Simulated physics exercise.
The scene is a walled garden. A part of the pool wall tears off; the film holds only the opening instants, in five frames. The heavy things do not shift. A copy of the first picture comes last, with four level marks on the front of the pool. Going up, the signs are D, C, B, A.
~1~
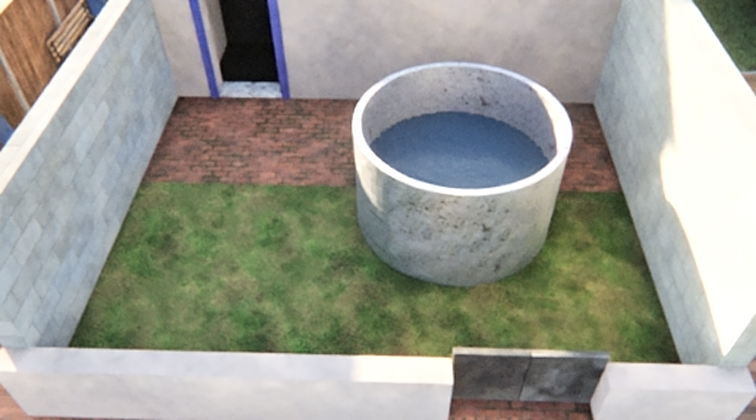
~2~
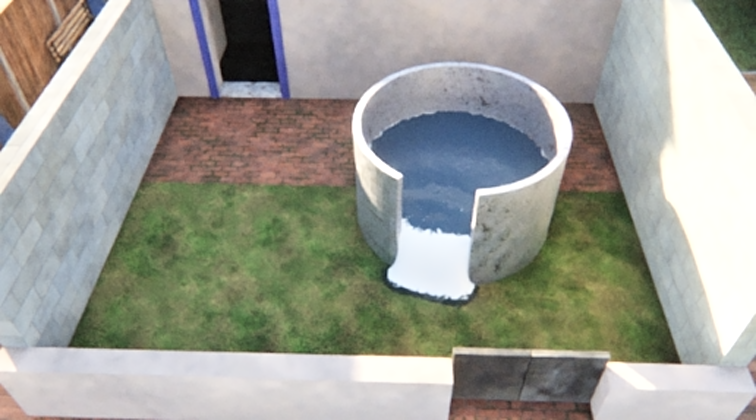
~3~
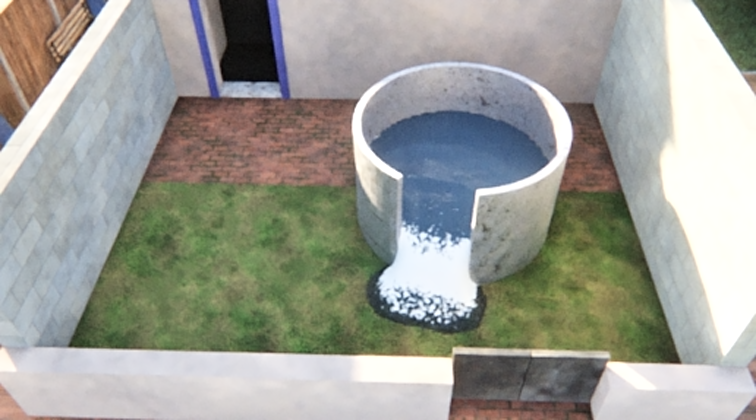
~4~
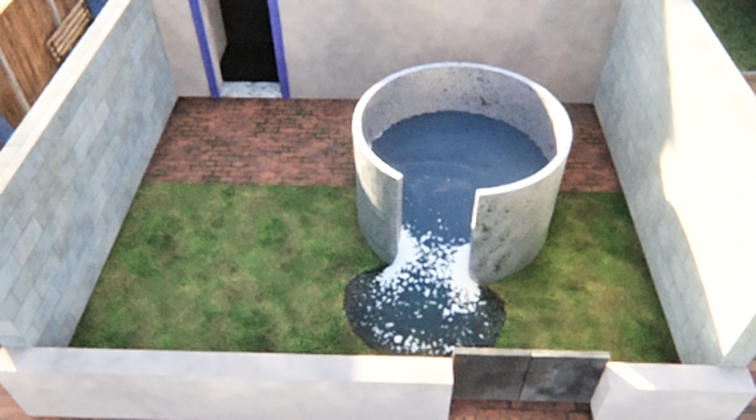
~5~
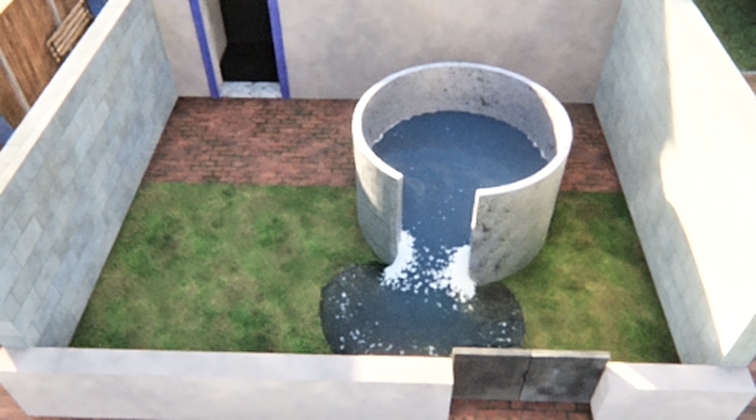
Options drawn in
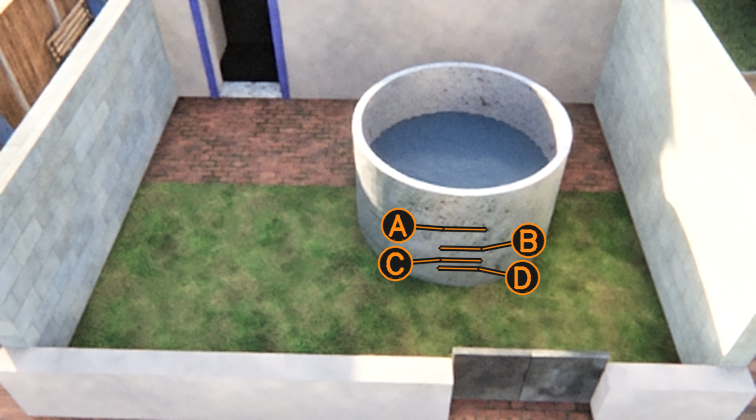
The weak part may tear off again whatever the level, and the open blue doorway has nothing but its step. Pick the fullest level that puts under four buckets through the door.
The answer is level A.
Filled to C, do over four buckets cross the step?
No.
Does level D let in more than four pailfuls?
No, that is safe.
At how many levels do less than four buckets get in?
All of the four.
In orange, A at (463, 229); B at (461, 248); C at (460, 260); D at (459, 268); from the bottom up D, C, B, A.
With A, a bucket or two gets in.
With B, nothing gets over.
With C, nothing gets over.
With D, nothing gets over.
